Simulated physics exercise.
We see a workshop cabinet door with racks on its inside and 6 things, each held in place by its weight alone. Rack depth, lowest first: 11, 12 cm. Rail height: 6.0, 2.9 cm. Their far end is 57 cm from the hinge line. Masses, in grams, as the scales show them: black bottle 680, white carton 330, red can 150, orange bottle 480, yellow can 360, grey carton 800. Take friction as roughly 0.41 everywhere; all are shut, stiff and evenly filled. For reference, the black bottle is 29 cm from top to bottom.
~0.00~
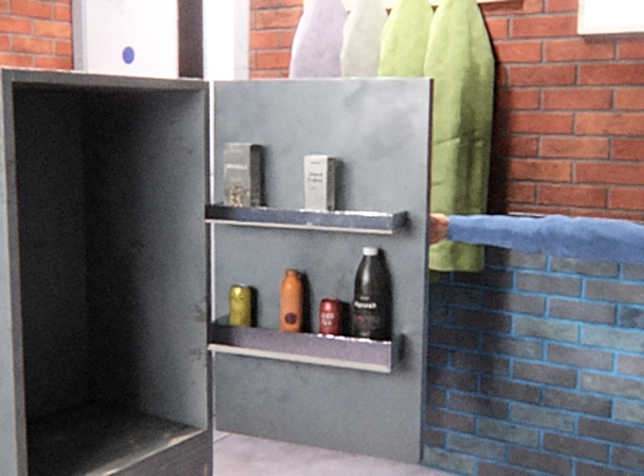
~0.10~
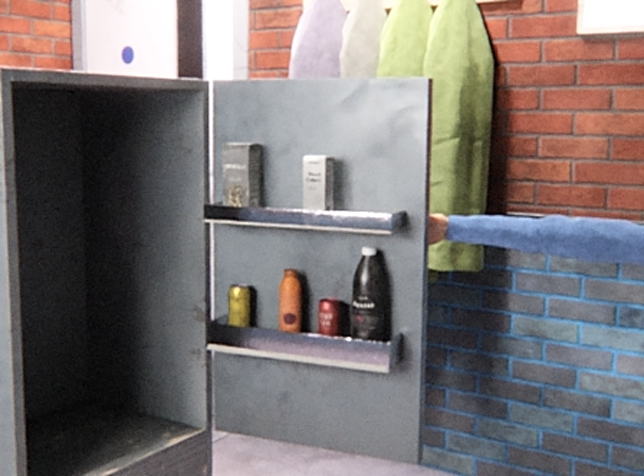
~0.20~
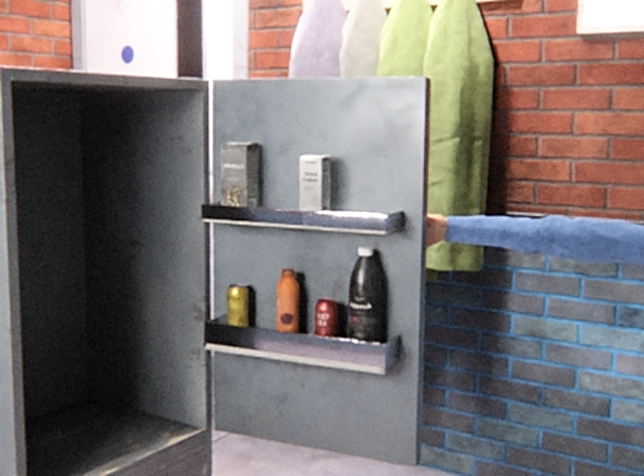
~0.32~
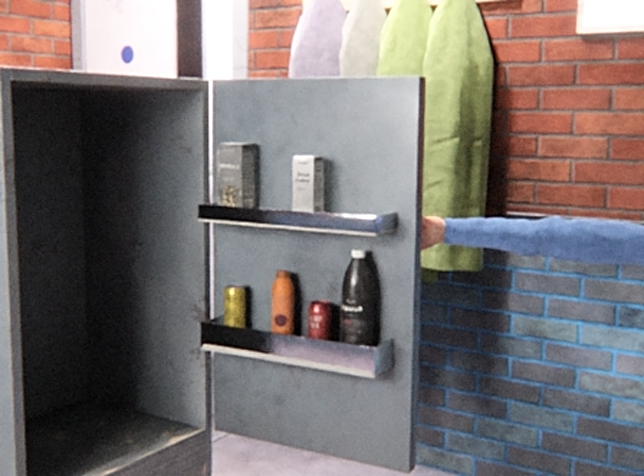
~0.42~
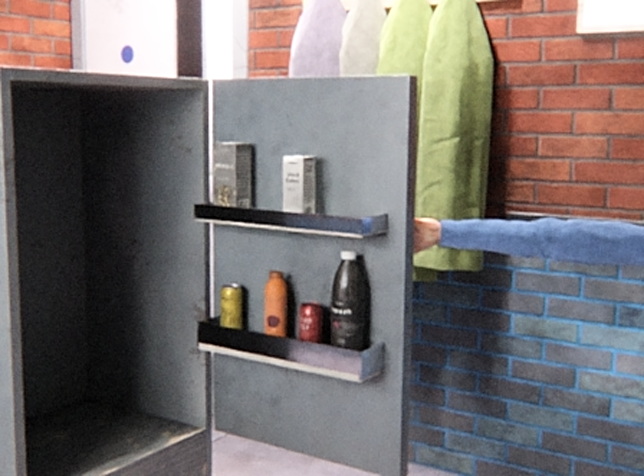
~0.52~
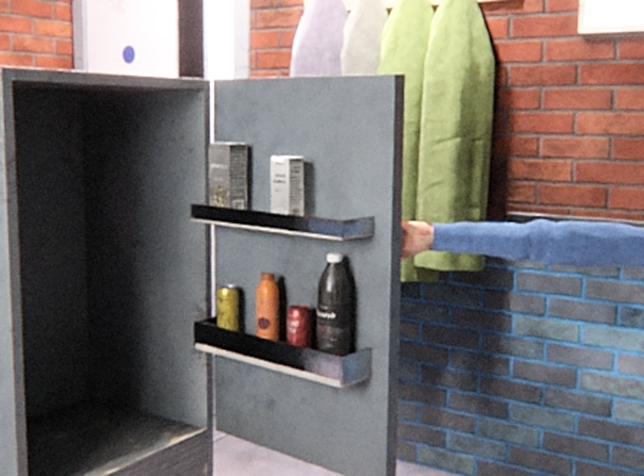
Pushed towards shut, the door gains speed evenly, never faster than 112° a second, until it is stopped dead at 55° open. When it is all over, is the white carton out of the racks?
Dislodged, I'd say.
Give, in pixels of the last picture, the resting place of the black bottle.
Its middle comes to rest around (223, 332).
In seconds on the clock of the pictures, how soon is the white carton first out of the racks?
Time: Roughly 1.1 s.
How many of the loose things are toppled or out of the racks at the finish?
My answer is 3.
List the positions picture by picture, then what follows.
Open by 100°; white carton (319, 188); black bottle (369, 302), in the first picture.
Open by 100°; orange bottle (290, 309); yellow can (239, 313), in the second picture.
Open by 98°; grey carton (240, 179); black bottle (365, 303), in the third picture.
Open by 93°; red can (320, 330); orange bottle (283, 311), in the fourth picture.
Open by 88°; yellow can (231, 314); grey carton (232, 179), in the fifth picture.
Open by 82°; white carton (287, 190); black bottle (334, 312), in the sixth picture.
After 0.82 s, open by 55°.
After 1.32 s, open by 55°; white carton now out of the racks; black bottle leaning 36°; orange bottle leaning 10°.
After 1.52 s, open by 55°; black bottle leaning 42°; red can leaning 5°.
After 1.72 s, open by 55°; black bottle leaning 70°; red can leaning 39°; orange bottle leaning 8°.
At rest (3.0 s), out of the racks, white carton; tipped over in the racks, black bottle and red can; the other 3 in place, give or take 5 cm.
